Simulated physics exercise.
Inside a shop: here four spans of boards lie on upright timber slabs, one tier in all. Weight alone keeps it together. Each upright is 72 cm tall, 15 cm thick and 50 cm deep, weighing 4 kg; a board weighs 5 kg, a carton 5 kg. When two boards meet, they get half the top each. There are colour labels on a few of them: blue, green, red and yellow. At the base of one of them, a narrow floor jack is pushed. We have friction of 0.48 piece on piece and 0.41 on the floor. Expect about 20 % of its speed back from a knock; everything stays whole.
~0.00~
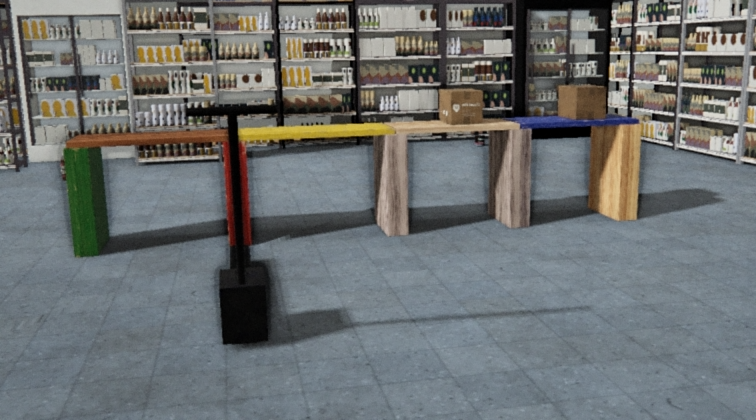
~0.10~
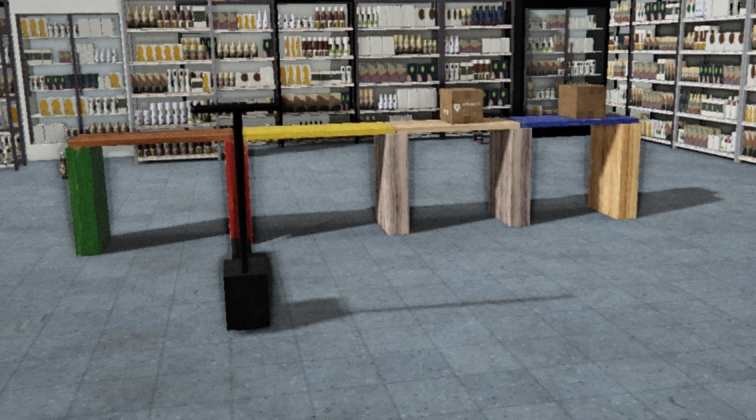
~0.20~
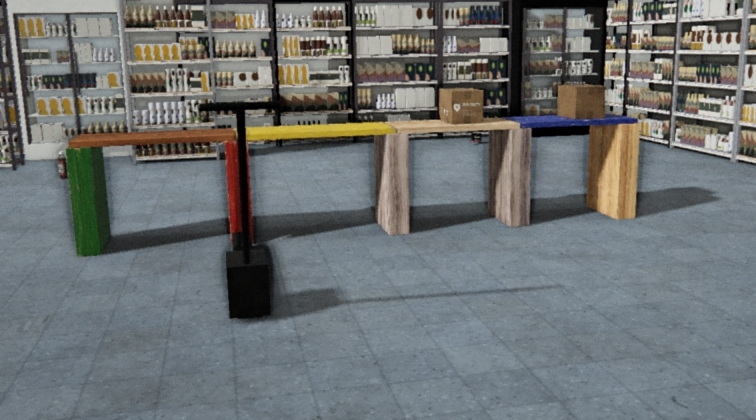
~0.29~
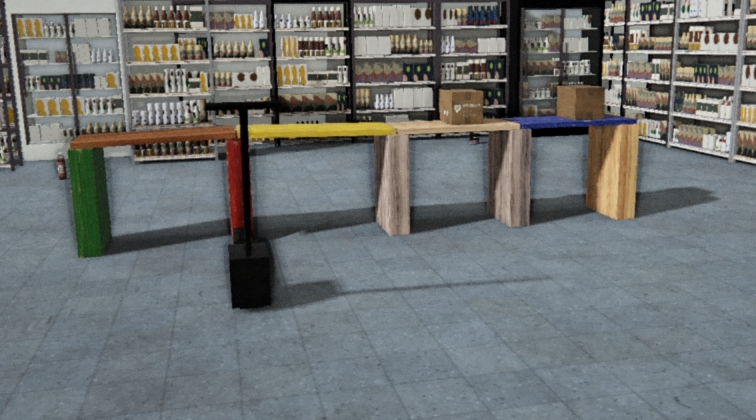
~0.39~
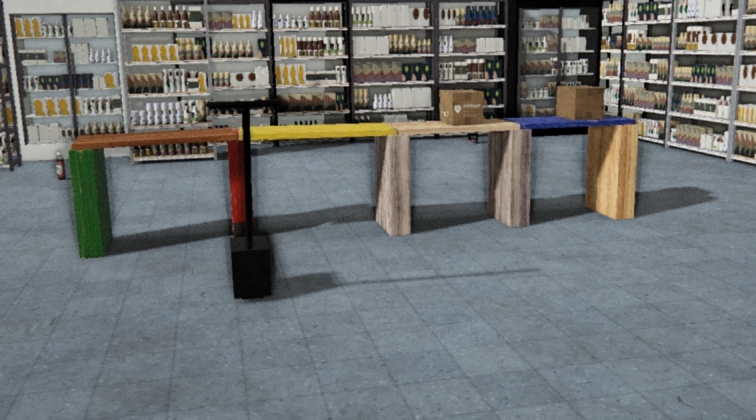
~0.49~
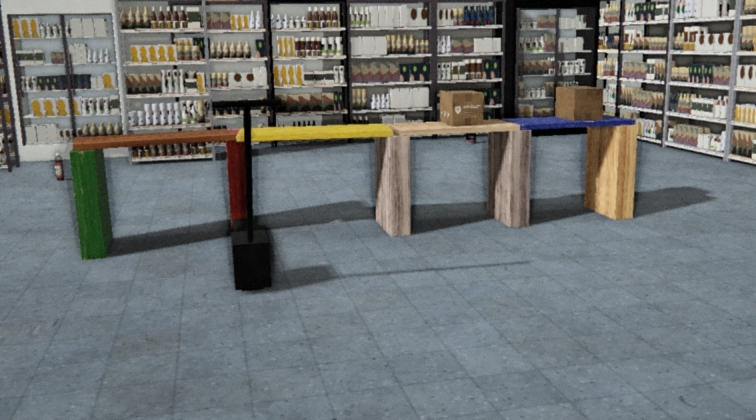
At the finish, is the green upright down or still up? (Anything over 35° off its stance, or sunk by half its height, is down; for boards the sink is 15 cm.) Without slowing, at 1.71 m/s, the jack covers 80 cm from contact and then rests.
It is down.
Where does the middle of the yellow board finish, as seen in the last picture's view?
Around (306, 220).
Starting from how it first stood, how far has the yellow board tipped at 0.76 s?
Some 5°.
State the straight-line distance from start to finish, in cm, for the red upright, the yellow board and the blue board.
The red one ends 110 cm from where it began, the yellow one 80 cm, and the blue one 0 cm.
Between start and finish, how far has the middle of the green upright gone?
Roughly 50 centimetres.
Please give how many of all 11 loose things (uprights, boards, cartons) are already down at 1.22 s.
I make it 2 by that time.
After 0.76 s, none of the 11 pieces down, 3 disturbed; green upright unmoved; yellow board 5° from how it stood.
After 1.22 s, 2 of the 11 pieces down; green upright 29° from how it stood; yellow board 19° from how it stood, 53 cm lower.
In the end (1.9 s), 3 of the 11 pieces down; green upright on its side; blue board unmoved; red upright 1.09 m from its place. From the last view, middles, green upright near (32, 246), blue board near (566, 122).
